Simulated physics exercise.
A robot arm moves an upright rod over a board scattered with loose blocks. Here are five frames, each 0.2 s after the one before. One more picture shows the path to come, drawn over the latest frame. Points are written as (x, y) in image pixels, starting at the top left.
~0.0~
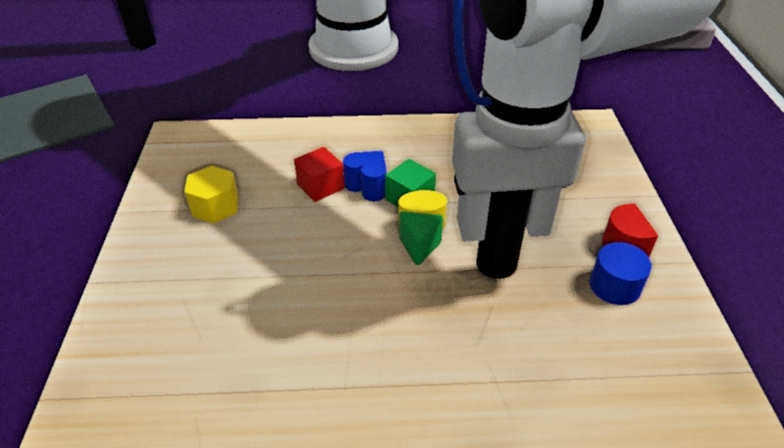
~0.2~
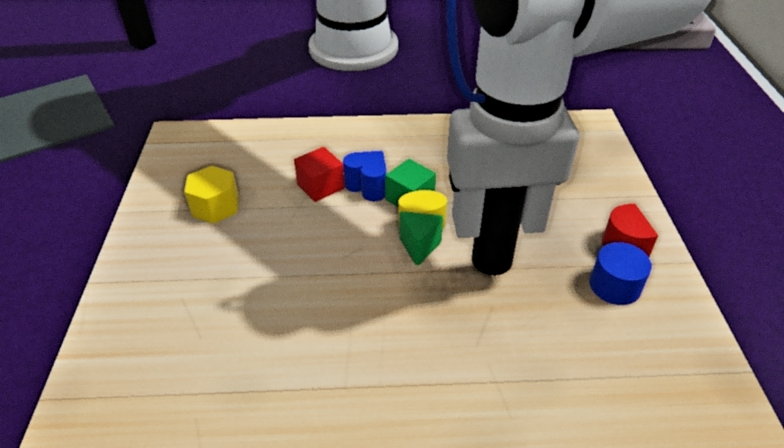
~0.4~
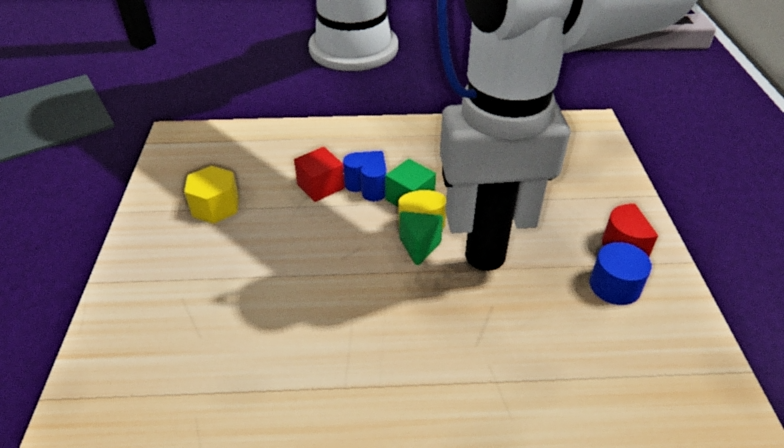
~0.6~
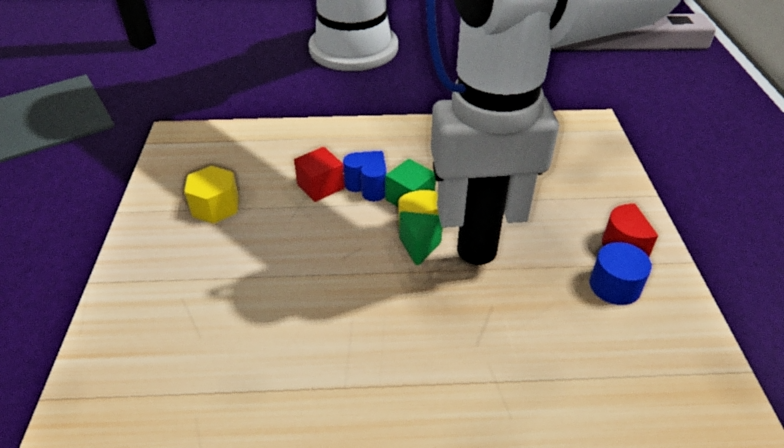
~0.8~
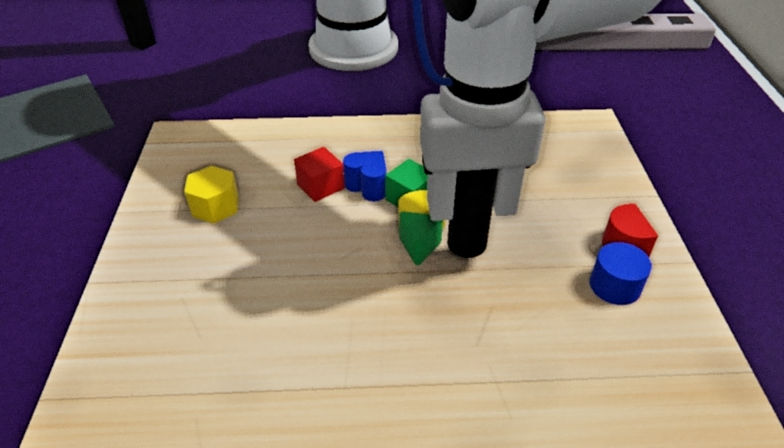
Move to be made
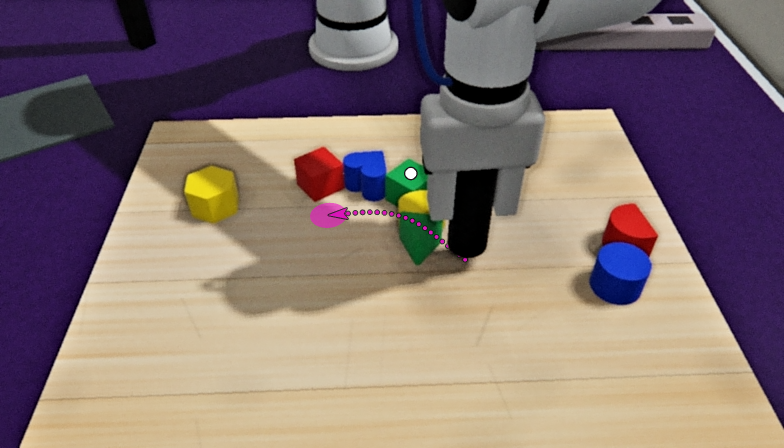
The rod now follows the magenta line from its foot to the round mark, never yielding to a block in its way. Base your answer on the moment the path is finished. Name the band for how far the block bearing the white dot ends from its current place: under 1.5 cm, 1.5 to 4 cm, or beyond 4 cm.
If I had to pick, the block bearing the white dot travels from 1.5 to 4 cm here.
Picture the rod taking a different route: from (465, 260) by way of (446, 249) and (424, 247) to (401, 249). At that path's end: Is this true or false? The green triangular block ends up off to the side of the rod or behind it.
The statement is false.
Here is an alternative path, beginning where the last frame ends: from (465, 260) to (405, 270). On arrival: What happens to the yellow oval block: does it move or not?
The yellow oval block will stay where it is.
The drawn path runs from (465, 260) by way of (427, 229) and (381, 212) to (328, 215); the dot is on the green square block.
On the path given first. One third of the way, rod (427, 214); blue heart block (362, 155), turned 15° anticlockwise; green square block (403, 167), turned 45° clockwise; green triangular block (397, 215), turned 50° anticlockwise; yellow oval block (398, 189).
Two thirds of the way, rod (380, 197); blue heart block (359, 151), turned 30° anticlockwise; green square block (401, 159), turned 70° clockwise; green triangular block (382, 211), turned 110° anticlockwise; yellow oval block (356, 171).
At the end, rod (327, 200); red square block (307, 156), turned 15° anticlockwise; blue heart block (357, 150), turned 20° anticlockwise; green square block (401, 159), turned 70° clockwise; green triangular block (381, 211), turned 115° anticlockwise; yellow oval block (343, 167), turned 15° clockwise.
